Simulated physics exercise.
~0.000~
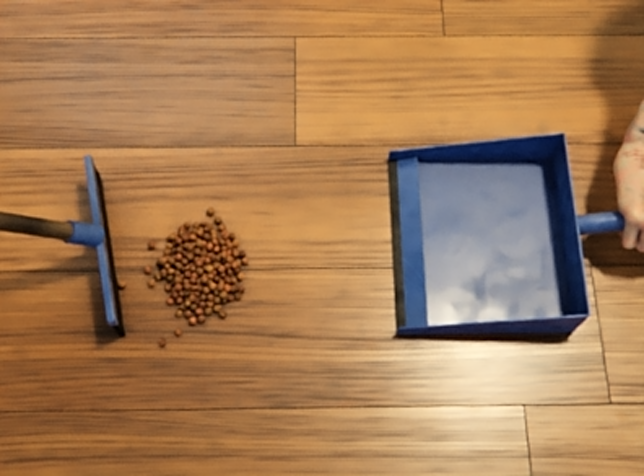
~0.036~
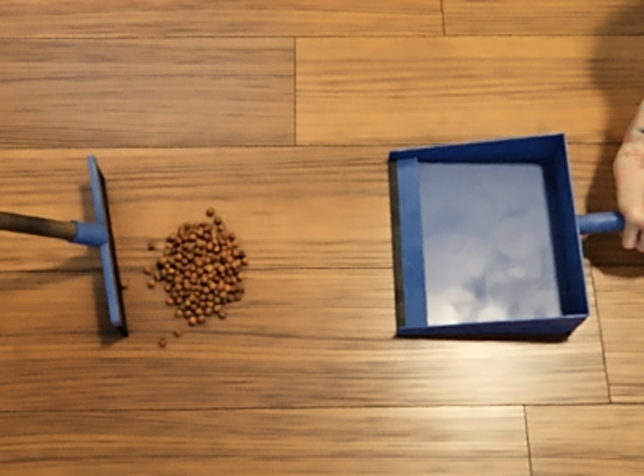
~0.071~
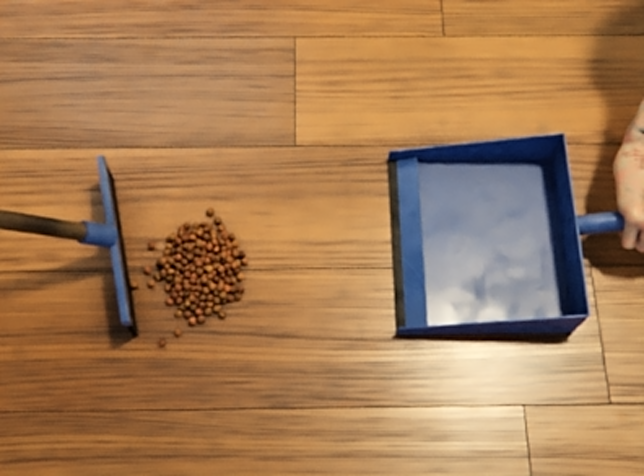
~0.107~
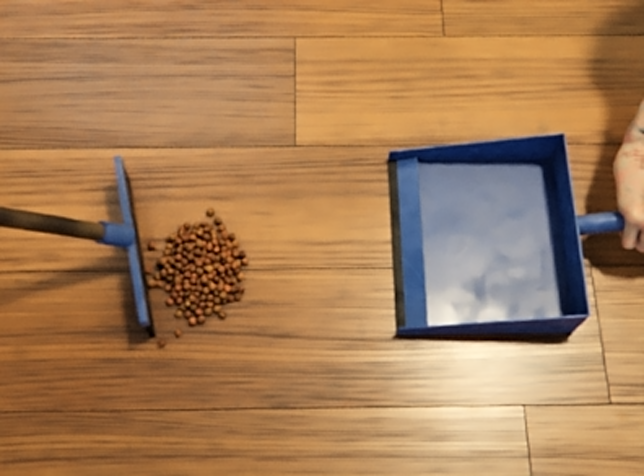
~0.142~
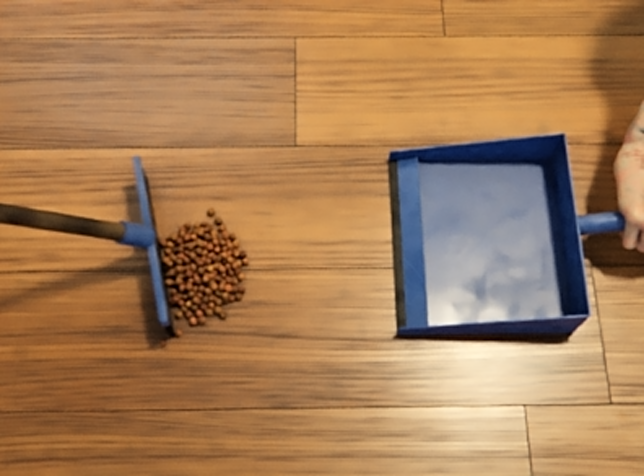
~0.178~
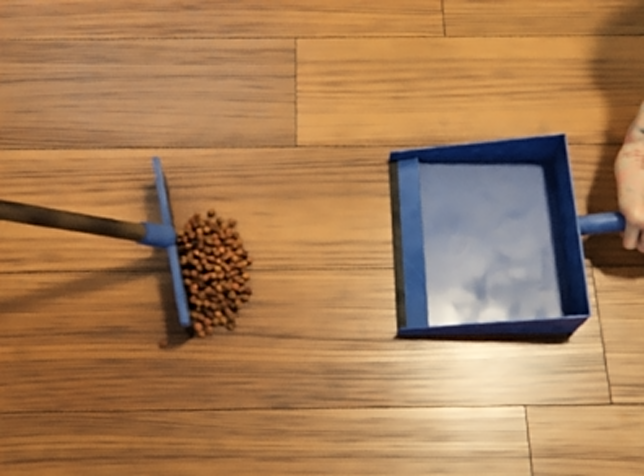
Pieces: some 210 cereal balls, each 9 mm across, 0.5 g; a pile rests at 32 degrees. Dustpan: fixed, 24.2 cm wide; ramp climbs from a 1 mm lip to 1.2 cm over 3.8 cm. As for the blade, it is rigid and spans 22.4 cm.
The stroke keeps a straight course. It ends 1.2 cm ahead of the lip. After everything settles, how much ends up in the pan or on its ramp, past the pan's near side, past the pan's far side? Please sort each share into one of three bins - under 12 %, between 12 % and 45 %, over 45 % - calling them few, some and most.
In the pan or on its ramp: Some. Past the pan's near side: Few. Past the pan's far side: Few.
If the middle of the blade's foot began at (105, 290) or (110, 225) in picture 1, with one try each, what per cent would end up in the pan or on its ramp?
Close to 25 in a hundred, then close to 30 in a hundred.
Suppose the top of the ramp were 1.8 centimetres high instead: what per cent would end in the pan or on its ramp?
In that case roughly 30 percent.
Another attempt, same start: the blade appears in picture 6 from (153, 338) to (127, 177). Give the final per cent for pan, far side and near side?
You'd see pan at 0, far at 0 and near at 25.
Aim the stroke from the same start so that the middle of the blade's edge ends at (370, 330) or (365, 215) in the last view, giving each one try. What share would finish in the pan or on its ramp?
About 15 and 35 per cent.
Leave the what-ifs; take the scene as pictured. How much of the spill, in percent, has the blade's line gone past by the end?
Estimate: Near 5 %.
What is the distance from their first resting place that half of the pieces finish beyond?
I'd say near 26 cm.
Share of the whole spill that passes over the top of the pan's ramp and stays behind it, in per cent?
It comes to some 5 per cent.
Then, at 0.36 s, middle of the blade 16 cm from the lip; 0 % over the lip, far side 0 %, near side 5 %.
After 0.49 s, middle of the blade 7 cm from the lip; 0 % over the lip, far side 0 %, near side 5 %.
After 0.74 s, middle of the blade 4 cm from the lip; 40 % over the lip, far side 0 %, near side 5 %.
In the end, at 1.0 s, pan 40 %, near side 5 %, far side 0 %, in front of the lip or behind the blade 55 %.
